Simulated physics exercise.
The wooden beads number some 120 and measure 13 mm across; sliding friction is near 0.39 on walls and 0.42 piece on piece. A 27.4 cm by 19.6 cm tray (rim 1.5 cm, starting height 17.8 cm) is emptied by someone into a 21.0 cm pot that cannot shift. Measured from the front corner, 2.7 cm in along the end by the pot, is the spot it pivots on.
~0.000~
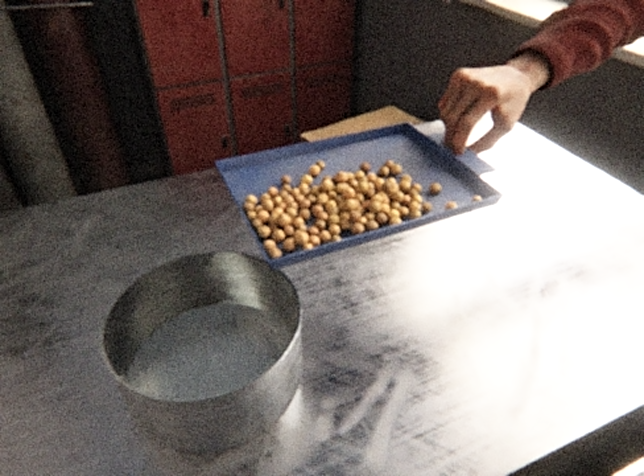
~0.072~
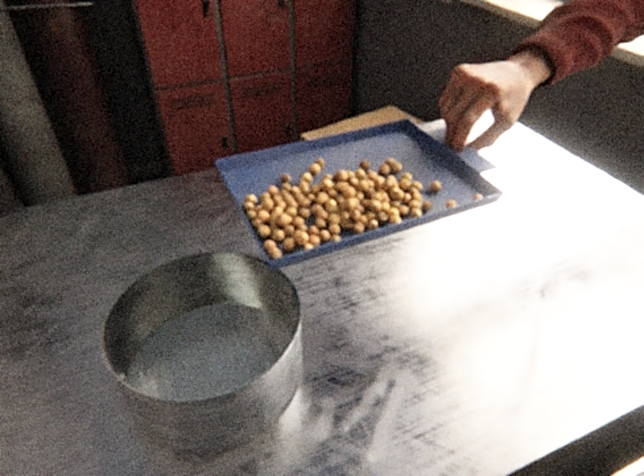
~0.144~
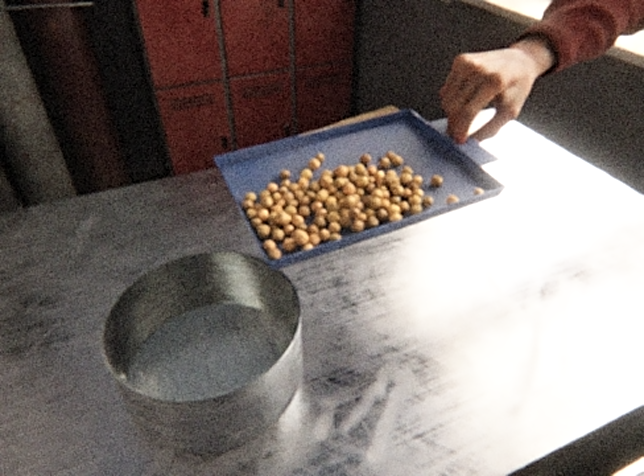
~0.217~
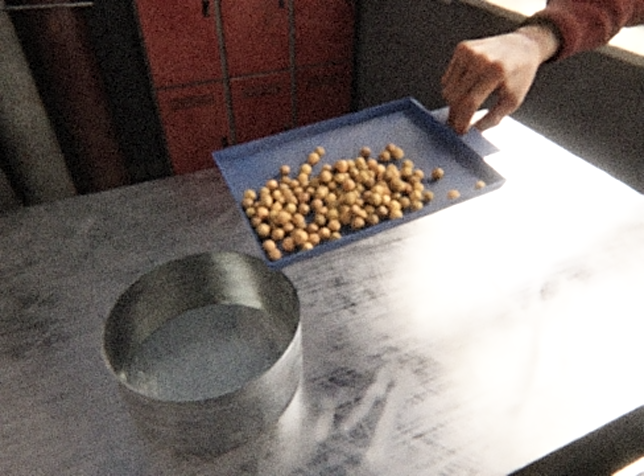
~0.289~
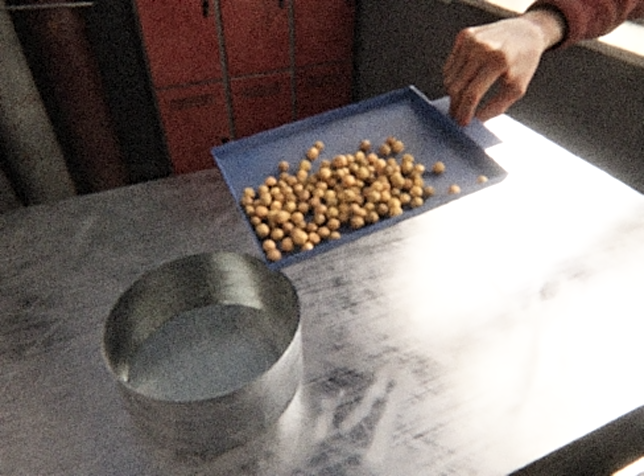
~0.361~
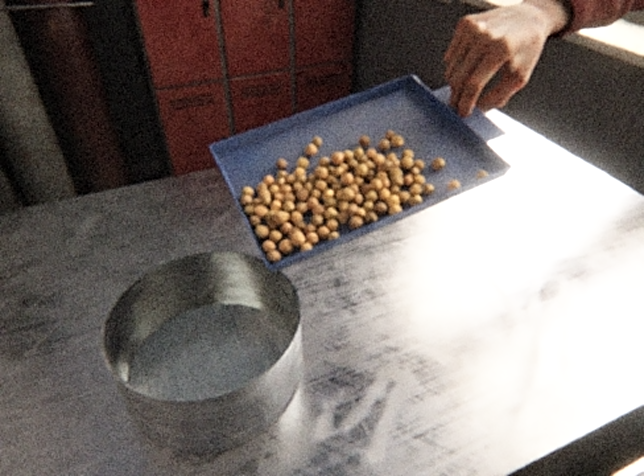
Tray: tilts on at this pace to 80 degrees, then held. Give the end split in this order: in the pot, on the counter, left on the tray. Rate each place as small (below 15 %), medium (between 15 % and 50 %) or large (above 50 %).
Pot - large; counter - medium; tray - small.
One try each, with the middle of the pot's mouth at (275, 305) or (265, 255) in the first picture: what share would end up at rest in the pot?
That gives roughly 95 per cent and then 0 per cent.
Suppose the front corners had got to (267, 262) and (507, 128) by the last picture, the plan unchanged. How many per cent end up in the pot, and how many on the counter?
In the pot: 95 per cent; on the counter: 5 per cent.
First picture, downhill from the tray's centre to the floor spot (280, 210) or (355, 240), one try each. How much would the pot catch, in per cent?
Approximately 90 percent, then 35 percent.
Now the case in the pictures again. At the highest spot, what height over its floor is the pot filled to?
It gets to about 2.5 cm.
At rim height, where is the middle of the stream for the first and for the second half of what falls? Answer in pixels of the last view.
I'd mark about (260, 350) for the first half, then (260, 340) for the second.
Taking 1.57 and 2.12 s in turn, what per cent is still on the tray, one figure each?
The figures go 95 and then 65.
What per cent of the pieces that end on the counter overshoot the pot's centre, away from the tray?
About 50 per cent.
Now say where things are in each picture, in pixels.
Tray tilt 0 degrees, front corners at (271, 258) and (500, 193); middle of the pieces at (340, 202); pot at (204, 314), in the first picture.
Tray tilt 1 degrees, front corners at (271, 258) and (500, 191); middle of the pieces at (340, 201), in the second picture.
Tray tilt 4 degrees, front corners at (271, 260) and (502, 185), lowest corner left front; middle of the pieces at (340, 197), in the third picture.
Tray tilt 7 degrees, front corners at (271, 261) and (504, 179), lowest corner left front; middle of the pieces at (339, 193), in the fourth picture.
Tray tilt 10 degrees, front corners at (270, 262) and (506, 172), lowest corner left front; middle of the pieces at (339, 190), in the fifth picture.
Tray tilt 13 degrees, front corners at (270, 264) and (508, 165), lowest corner left front; middle of the pieces at (338, 188); pot at (204, 314). The tray's pace is about 45 degrees a second, in the sixth picture.
After 1.09 s, tilt 45 degrees; the tray holds 100 %, the pot 0 %.
After 1.57 s, tilt 65 degrees; the tray holds 95 %, the pot 5 %.
Then, at 2.12 s, tilt 80 degrees; the tray holds 65 %, the pot 5 %.
At rest (3.5 s), pot 70 %, counter 25 %, tray 0 %.
